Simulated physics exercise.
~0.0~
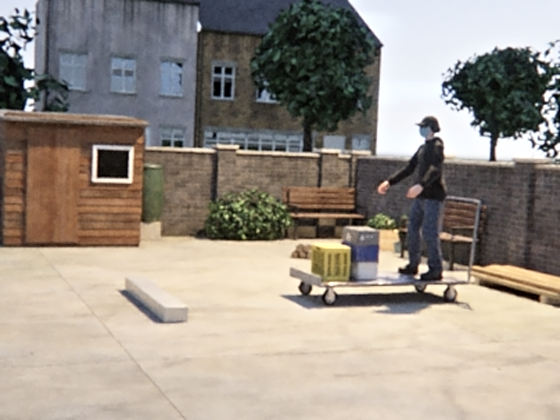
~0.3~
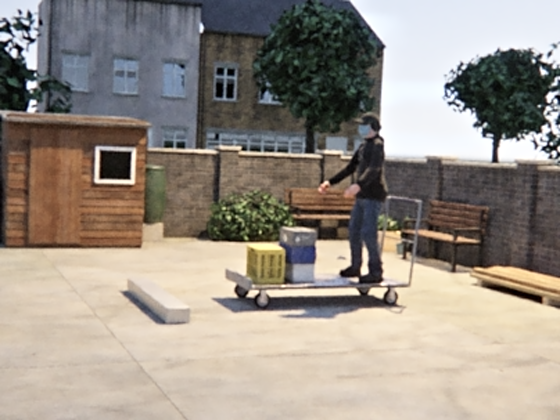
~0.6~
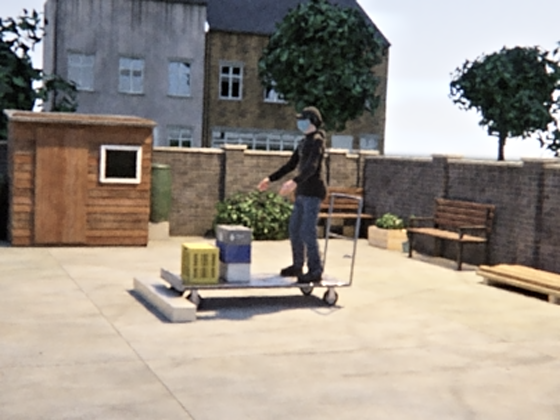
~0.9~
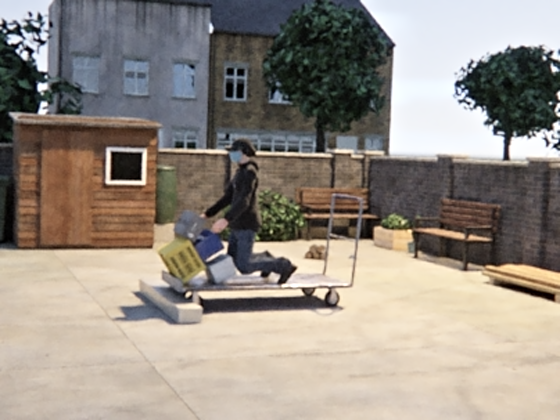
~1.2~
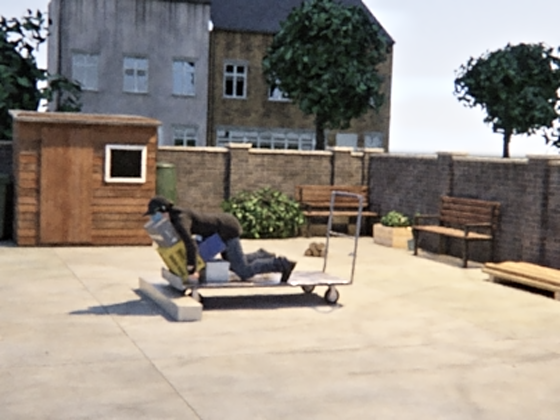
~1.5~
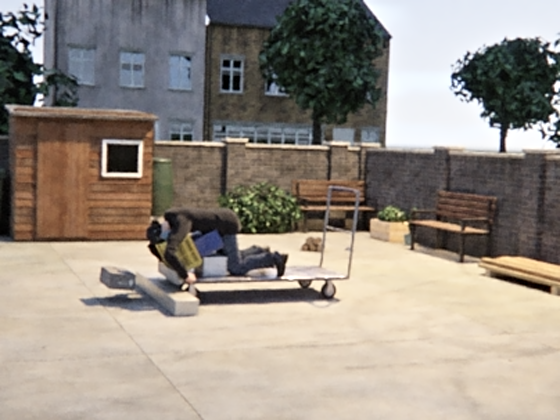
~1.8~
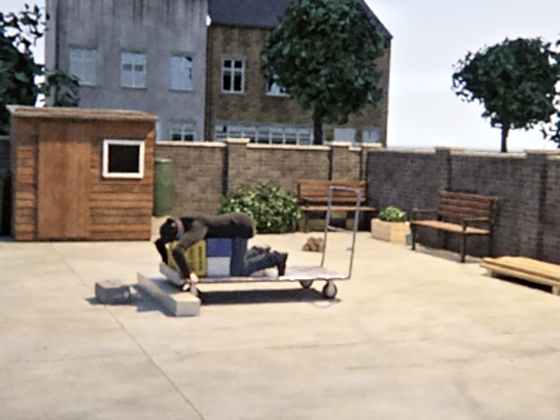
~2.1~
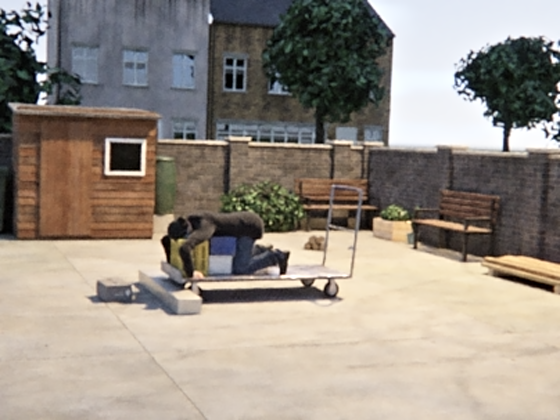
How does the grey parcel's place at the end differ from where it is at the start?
At the start the grey parcel sits on top of the stack on the cart, towards the right of the yard. At the end it lies on the ground farther left, just beyond the kerb.
